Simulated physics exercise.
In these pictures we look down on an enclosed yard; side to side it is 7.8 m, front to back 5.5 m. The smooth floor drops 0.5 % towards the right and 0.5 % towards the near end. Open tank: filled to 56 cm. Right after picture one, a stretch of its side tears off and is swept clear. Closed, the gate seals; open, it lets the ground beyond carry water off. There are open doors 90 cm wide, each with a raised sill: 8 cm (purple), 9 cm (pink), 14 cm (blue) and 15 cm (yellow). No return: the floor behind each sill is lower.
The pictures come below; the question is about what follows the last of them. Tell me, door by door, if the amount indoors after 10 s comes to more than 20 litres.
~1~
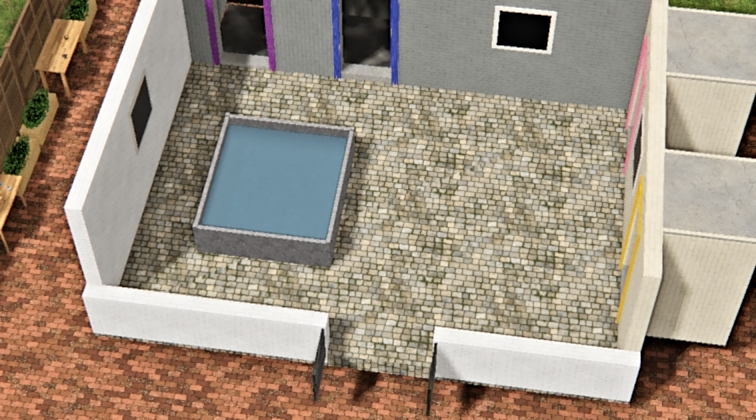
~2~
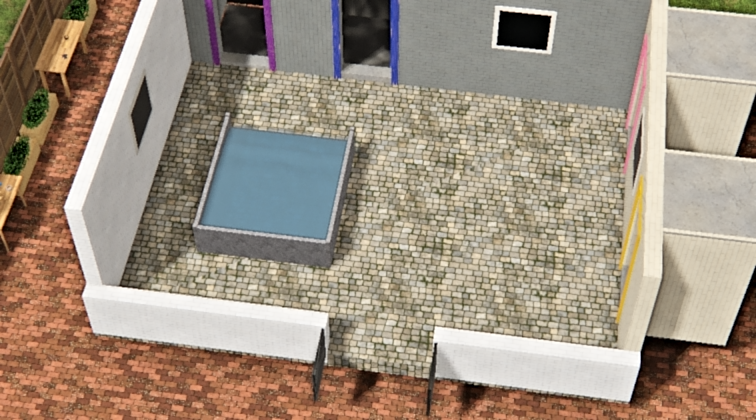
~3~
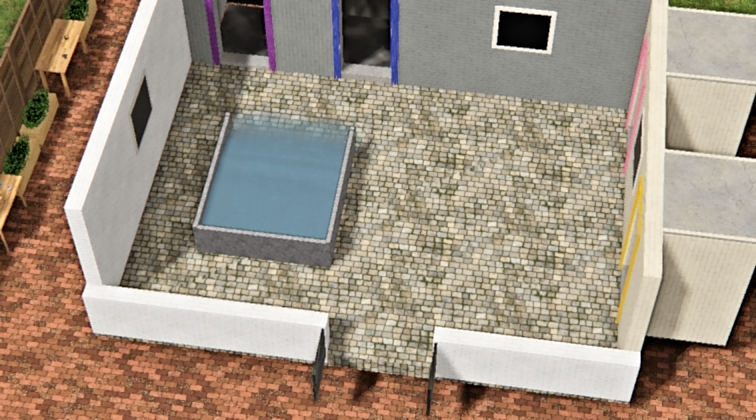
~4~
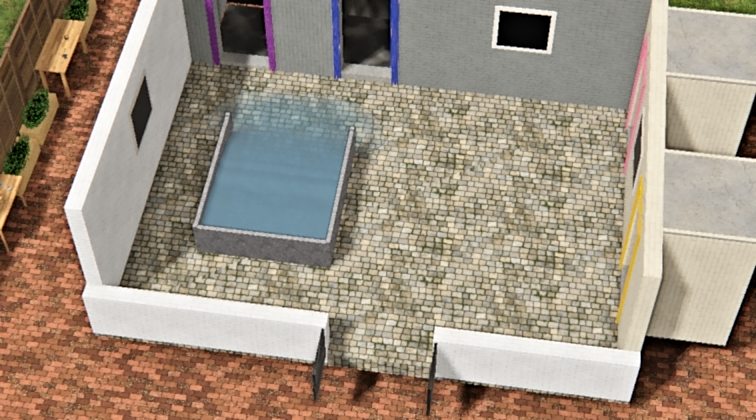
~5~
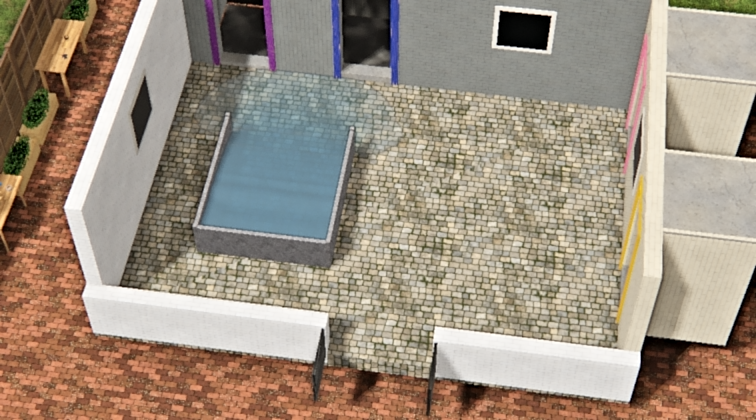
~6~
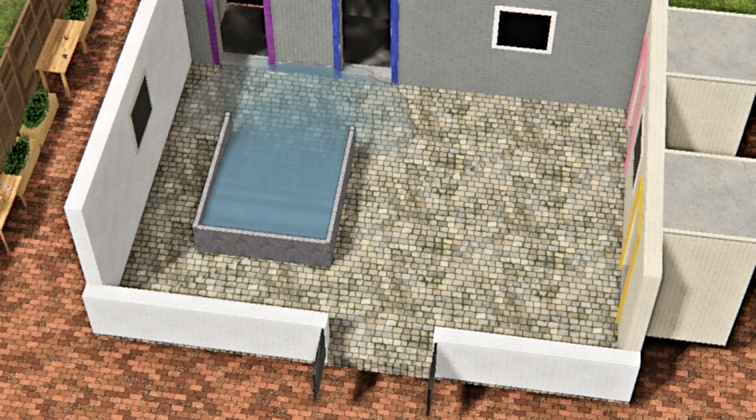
Door by door: The purple door lets in more than 20 litres; the pink door lets in more than 20 litres; the blue door lets in more than 20 litres; the yellow door lets in no more than 20 litres.
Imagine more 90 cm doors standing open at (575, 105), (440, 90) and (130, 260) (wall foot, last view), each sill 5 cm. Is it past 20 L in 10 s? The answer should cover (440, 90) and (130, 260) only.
Well, the first is beyond the mark and the second is beyond the mark.
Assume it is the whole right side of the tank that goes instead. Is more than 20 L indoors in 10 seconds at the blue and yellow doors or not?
Blue short, yellow beyond.
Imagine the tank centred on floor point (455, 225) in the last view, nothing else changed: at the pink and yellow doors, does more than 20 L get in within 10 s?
Result - pink door exceeds it, yellow door does not exceed it.
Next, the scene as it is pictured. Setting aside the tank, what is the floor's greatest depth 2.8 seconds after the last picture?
Around 26 centimetres.
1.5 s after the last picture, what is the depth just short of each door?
Centimetres: Purple 25 / pink 0 / blue 30 / yellow 0.
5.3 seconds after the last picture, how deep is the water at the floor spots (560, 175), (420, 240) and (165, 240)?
First spot near 3 cm, second near 1 cm, third near 5 cm.
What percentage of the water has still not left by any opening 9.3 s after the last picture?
That would be close to 78 per cent.
Then, 0.7 s after the last picture water covers 20 % of the floor and is deepest (38 cm) near (309, 83); purple door 24 cm at the sill, 37 L in, pink door not reached, blue door 29 cm at the sill, 28 L in, yellow door not reached.
Then, 1.5 s after the last picture water covers 25 % of the floor and is deepest (39 cm) near (192, 62); purple door 25 cm at the sill, 111 L in, pink door not reached, blue door 30 cm at the sill, 88 L in, yellow door not reached.
Then, 2.8 s after the last picture water covers 50 % of the floor and is deepest (26 cm) near (192, 62); purple door 21 cm at the sill, 212 L in, pink door 19 cm at the sill, 7 L in, blue door 19 cm at the sill, 147 L in, yellow door not reached.
Then, 5.3 s after the last picture water covers 75 % of the floor and is deepest (18 cm) near (145, 316); purple door 10 cm at the sill, 279 L in, pink door 12 cm at the sill, 62 L in, blue door 8 cm at the sill, 154 L in, yellow door 7 cm at the sill, 0 L in.
Then, 9.3 s after the last picture water covers 90 % of the floor and is deepest (10 cm) near (613, 377); purple door 3 cm at the sill, 282 L in, pink door 7 cm at the sill, 68 L in, blue door 4 cm at the sill, 154 L in, yellow door 6 cm at the sill, 0 L in.
